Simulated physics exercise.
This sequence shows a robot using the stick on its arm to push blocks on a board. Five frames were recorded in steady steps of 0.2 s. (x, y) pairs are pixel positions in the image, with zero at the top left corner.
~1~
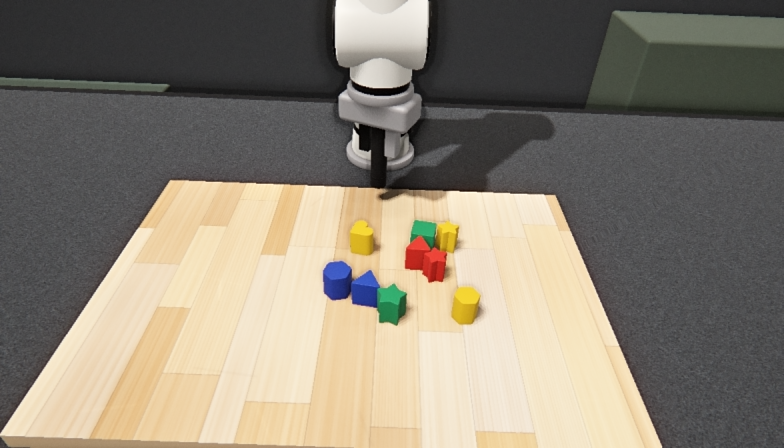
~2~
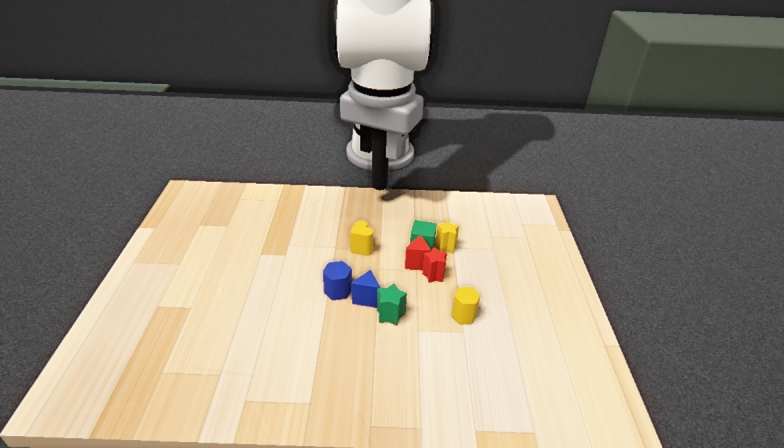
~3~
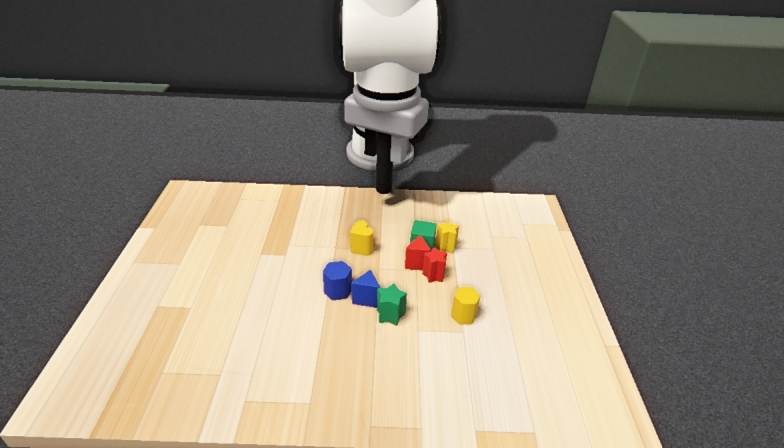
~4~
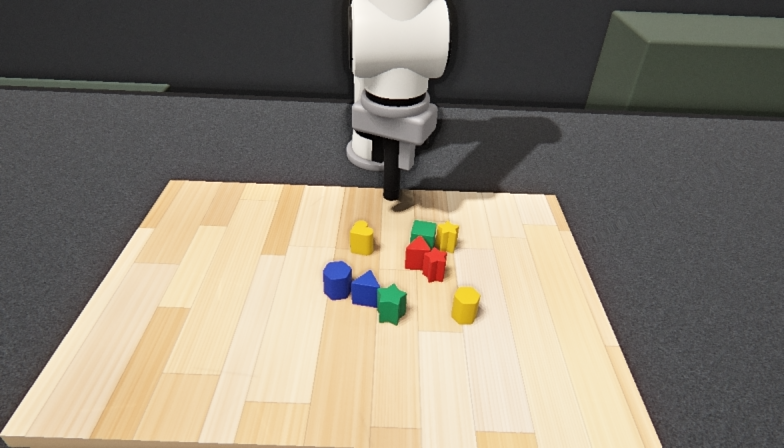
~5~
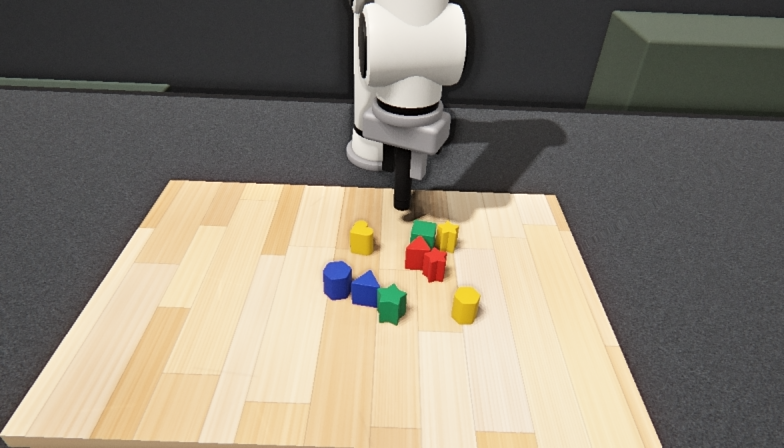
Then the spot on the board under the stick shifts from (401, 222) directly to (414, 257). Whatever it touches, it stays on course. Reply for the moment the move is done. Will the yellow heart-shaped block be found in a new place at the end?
Short answer: No.
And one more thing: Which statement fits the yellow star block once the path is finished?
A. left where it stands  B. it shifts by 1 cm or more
The correct letter is B.
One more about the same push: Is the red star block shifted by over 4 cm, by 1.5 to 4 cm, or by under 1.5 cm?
The block winds up within 1.5 cm of where it is now.
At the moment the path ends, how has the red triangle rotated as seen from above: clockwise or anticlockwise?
Top view: Clockwise.
Halfway along, stick at (409, 224); green four-sided block at (426, 230).
At the end, stick at (415, 242); yellow heart-shaped block unmoved; red triangle at (420, 248), turned 25° clockwise; green four-sided block at (436, 233), turned 10° anticlockwise; red star block at (437, 257), turned 20° anticlockwise; yellow star block at (459, 229).
